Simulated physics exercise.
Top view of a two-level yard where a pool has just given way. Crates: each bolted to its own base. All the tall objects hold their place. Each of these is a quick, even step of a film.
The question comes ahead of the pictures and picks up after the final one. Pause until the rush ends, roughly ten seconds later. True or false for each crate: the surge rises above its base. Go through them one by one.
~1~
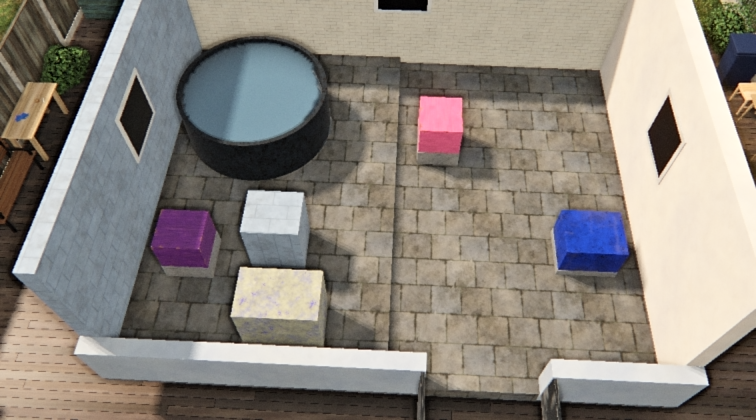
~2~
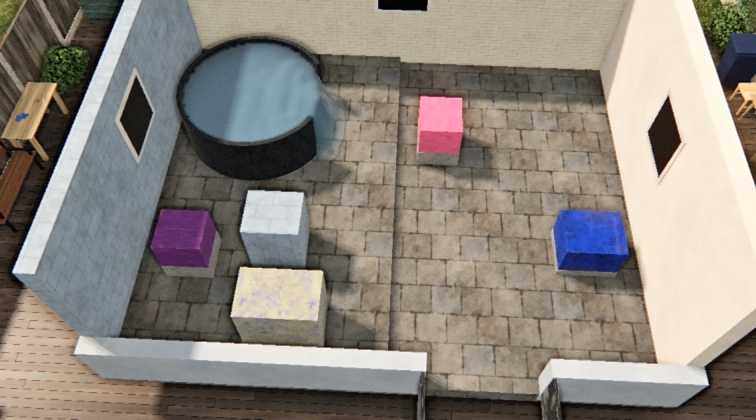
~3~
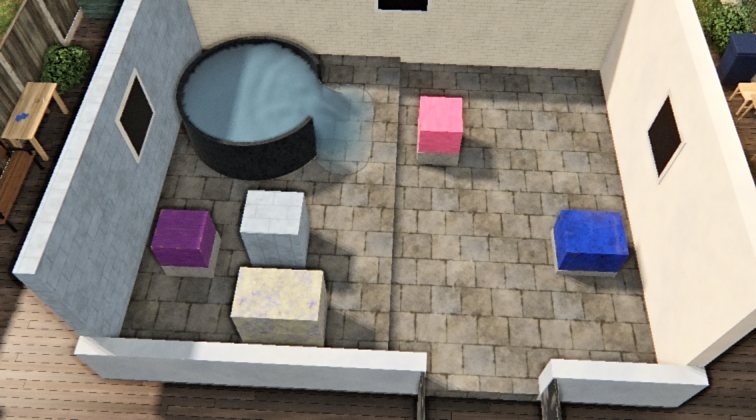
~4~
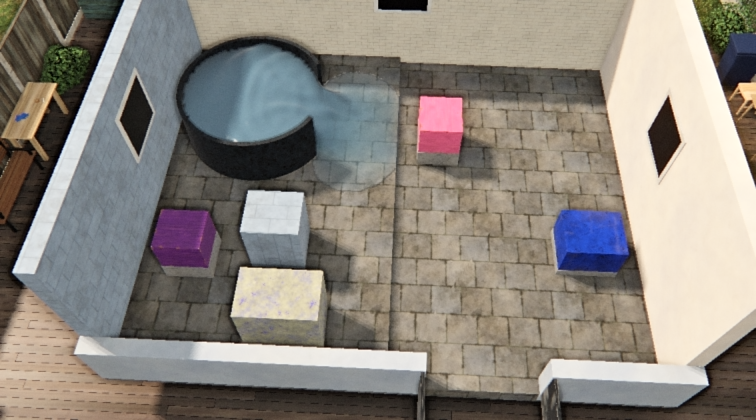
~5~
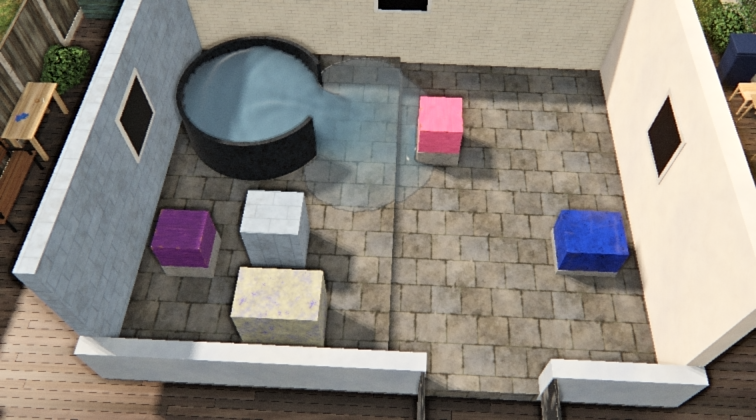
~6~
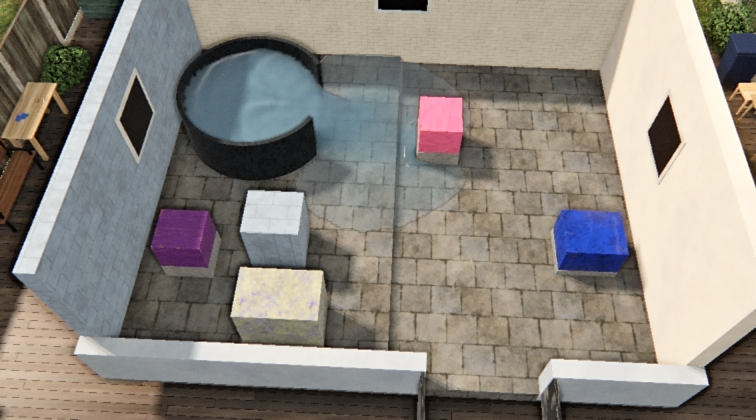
Blue crate: True; purple crate: False; pink crate: True.
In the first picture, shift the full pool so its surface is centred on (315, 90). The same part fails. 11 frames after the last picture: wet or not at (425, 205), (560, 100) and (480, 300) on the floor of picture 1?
Results in order - swamped, swamped, swamped.
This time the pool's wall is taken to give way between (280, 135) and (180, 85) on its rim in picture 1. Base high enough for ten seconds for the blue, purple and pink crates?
Blue: Flooded, purple: Flooded, pink: Clear.
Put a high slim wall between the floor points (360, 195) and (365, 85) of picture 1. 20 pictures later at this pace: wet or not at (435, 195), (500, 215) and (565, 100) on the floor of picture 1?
Taking the three spots in order: Spared, spared, soaked.
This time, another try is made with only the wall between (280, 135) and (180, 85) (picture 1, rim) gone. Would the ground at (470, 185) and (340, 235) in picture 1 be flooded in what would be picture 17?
In turn: Awash, covered.
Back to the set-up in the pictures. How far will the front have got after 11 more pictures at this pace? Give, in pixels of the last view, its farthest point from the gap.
My guess is roughly (630, 356).
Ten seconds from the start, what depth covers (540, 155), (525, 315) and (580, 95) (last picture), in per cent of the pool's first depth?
Depths of roughly 8, 14 and 12 per cent.
A moment on, water covers 40 % of the floor; the blue crate water round its plinth, the purple crate not reached, the pink crate water round its plinth.
Next, water covers 55 % of the floor; the blue crate water round its plinth, the purple crate not reached, the pink crate water round its plinth.
Then, water covers 65 % of the floor; the blue crate water round its plinth, the purple crate not reached, the pink crate water round its plinth.
Later, water covers 65 % of the floor; the blue crate water round its plinth, the purple crate not reached, the pink crate water round its plinth.
In the end, water covers 75 % of the floor; the blue crate was topped, the purple crate stayed above the water, the pink crate was topped.
